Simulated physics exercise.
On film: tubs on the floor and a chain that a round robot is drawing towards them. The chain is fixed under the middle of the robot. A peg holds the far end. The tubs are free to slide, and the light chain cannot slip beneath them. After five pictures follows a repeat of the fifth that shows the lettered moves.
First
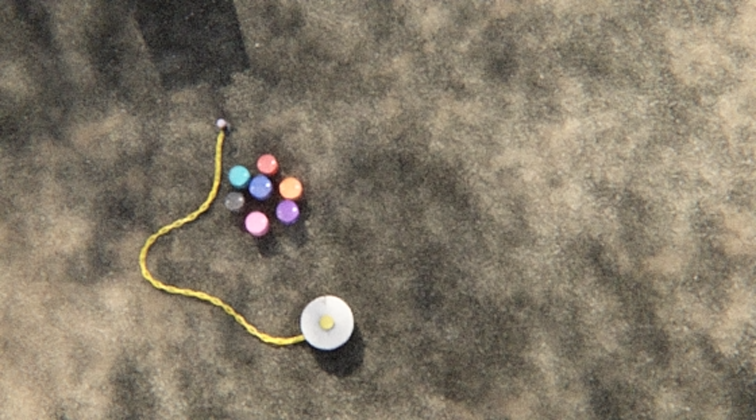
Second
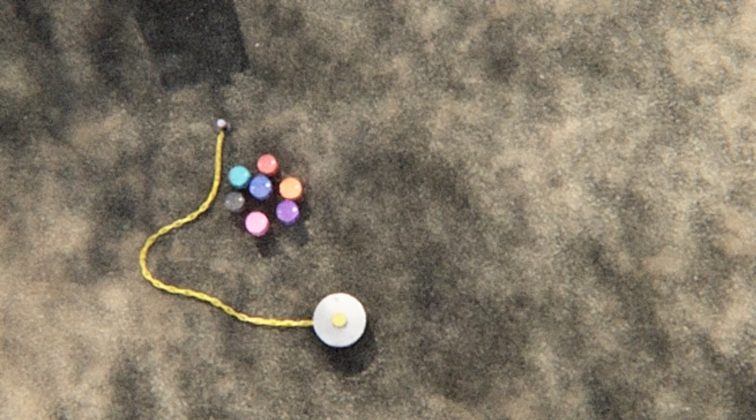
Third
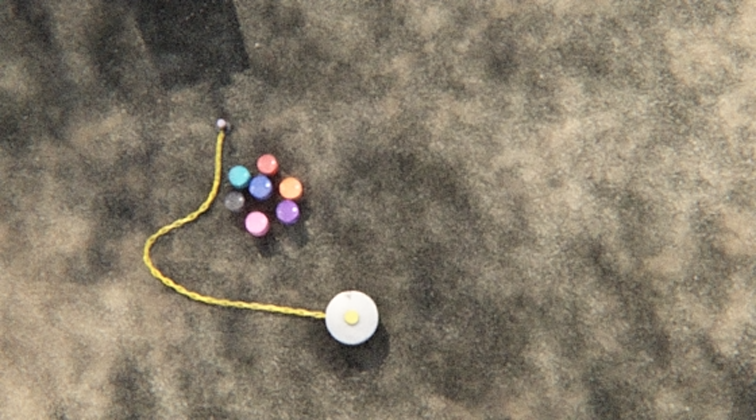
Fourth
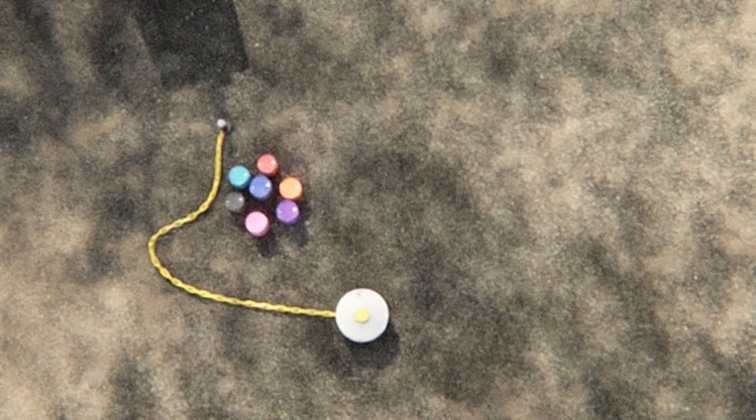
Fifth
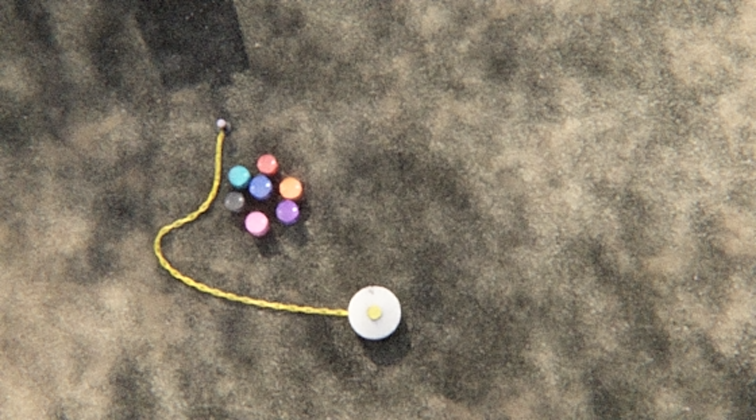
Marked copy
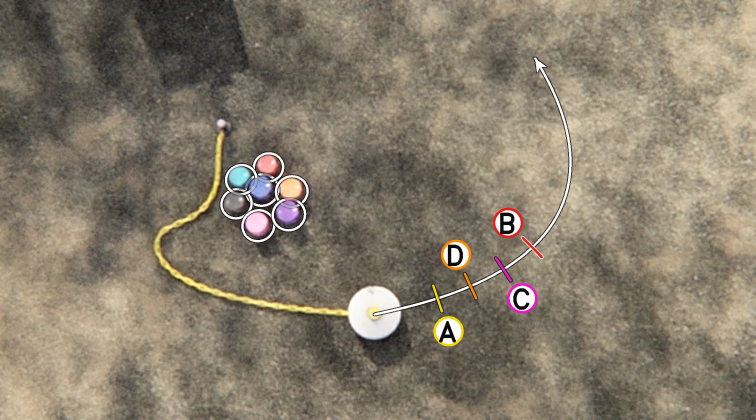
On a mottled floor, a round white robot pulls a yellow chain rightward below seven clustered tubs.
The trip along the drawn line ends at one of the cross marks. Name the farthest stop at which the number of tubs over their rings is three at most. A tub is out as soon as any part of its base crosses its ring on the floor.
B is the last stop within the limit.
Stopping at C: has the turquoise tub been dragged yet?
No.
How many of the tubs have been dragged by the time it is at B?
Two.
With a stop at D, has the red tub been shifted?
By then, no.
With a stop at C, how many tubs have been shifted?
By then, none.
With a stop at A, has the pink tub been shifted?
No.
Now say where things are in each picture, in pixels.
Turquoise tub (240, 178); robot (328, 323); peg (223, 126), in the first frame.
Robot (340, 321); black tub (236, 202), in the second frame.
Robot (352, 318); red tub (268, 166), in the third frame.
Robot (362, 316); purple tub (288, 213), in the fourth frame.
Robot (375, 313); peg (223, 126); blue tub (261, 188); black tub (236, 202), in the fifth frame.
On the copy, A at (438, 298); B at (532, 248); C at (503, 269); D at (471, 286); the route from (375, 314) via (548, 230) to (535, 58).
On B. First, robot (434, 298).
Then, robot (492, 275).
Finally, robot (534, 246); black tub (244, 199); pink tub (266, 211); two over the rings.
By contrast, A is within the limit but short; C is within the limit but short; D is within the limit but short.
